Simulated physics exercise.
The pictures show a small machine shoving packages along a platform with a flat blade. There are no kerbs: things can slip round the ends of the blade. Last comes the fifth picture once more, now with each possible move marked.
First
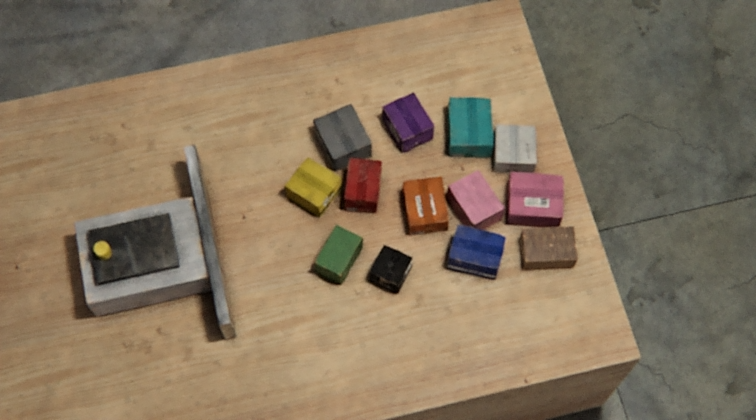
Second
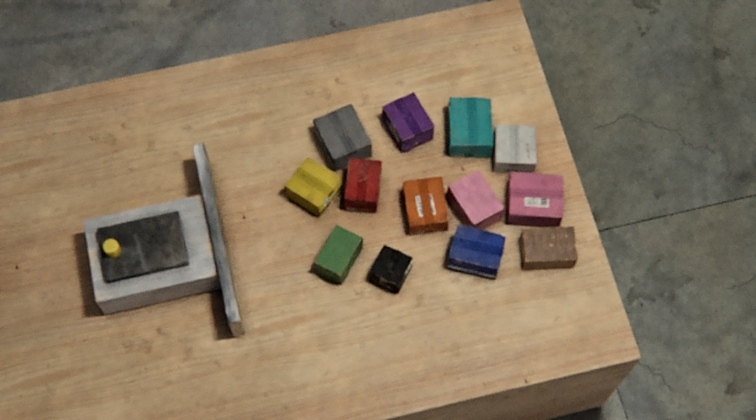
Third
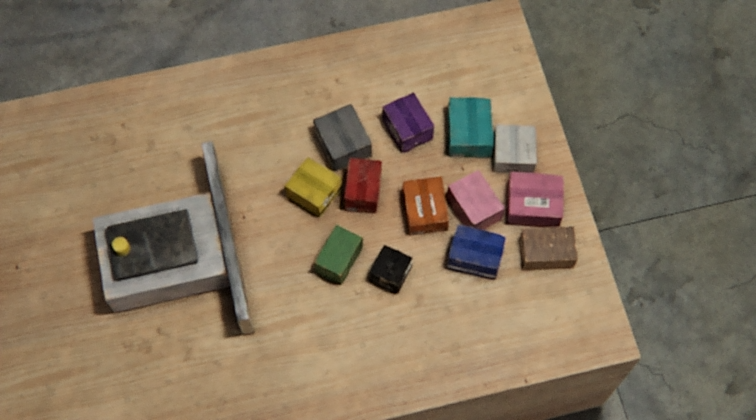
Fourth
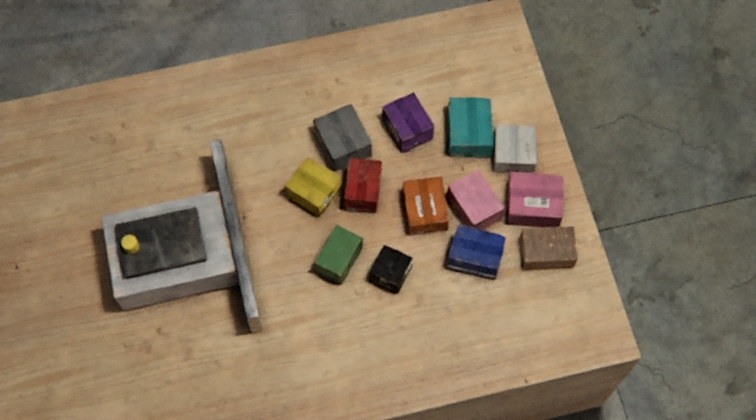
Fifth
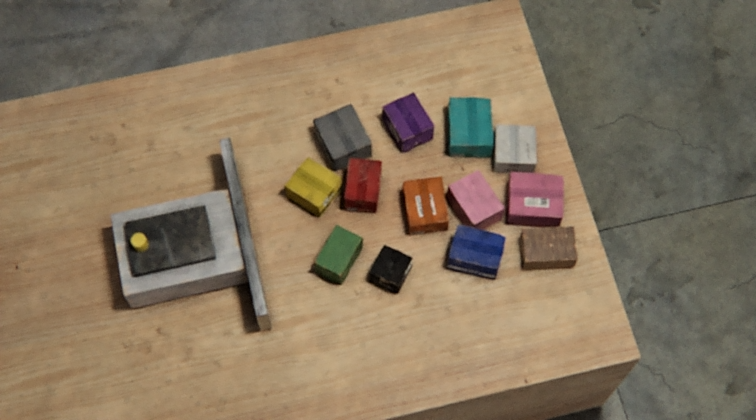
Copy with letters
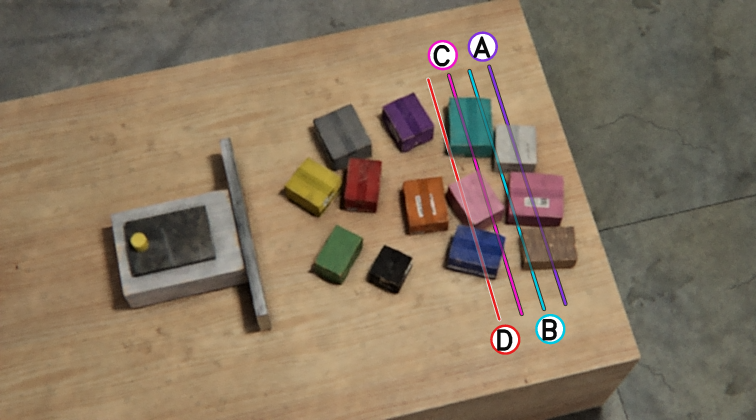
A small machine with a flat blade slides slightly right toward colourful blocks on a platform.
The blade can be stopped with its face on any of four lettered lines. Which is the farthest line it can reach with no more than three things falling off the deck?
No farther than C.
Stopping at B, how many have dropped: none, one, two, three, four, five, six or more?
Four.
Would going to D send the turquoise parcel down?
By then, no.
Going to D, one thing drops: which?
It is the pink parcel.
On the marked copy, A at (526, 180); B at (505, 185); C at (484, 189); D at (462, 194).
Taking C. A third of the way, robot (265, 219); pink crate (481, 206); grey parcel (351, 131).
Two thirds of the way, robot (354, 199); pink parcel (581, 218); white parcel (538, 154).
When it is over, robot (419, 185); pink parcel over the edge; white parcel over the edge; two fallen.
As for the rest, A drops seven; B drops four; D is within the limit but short.
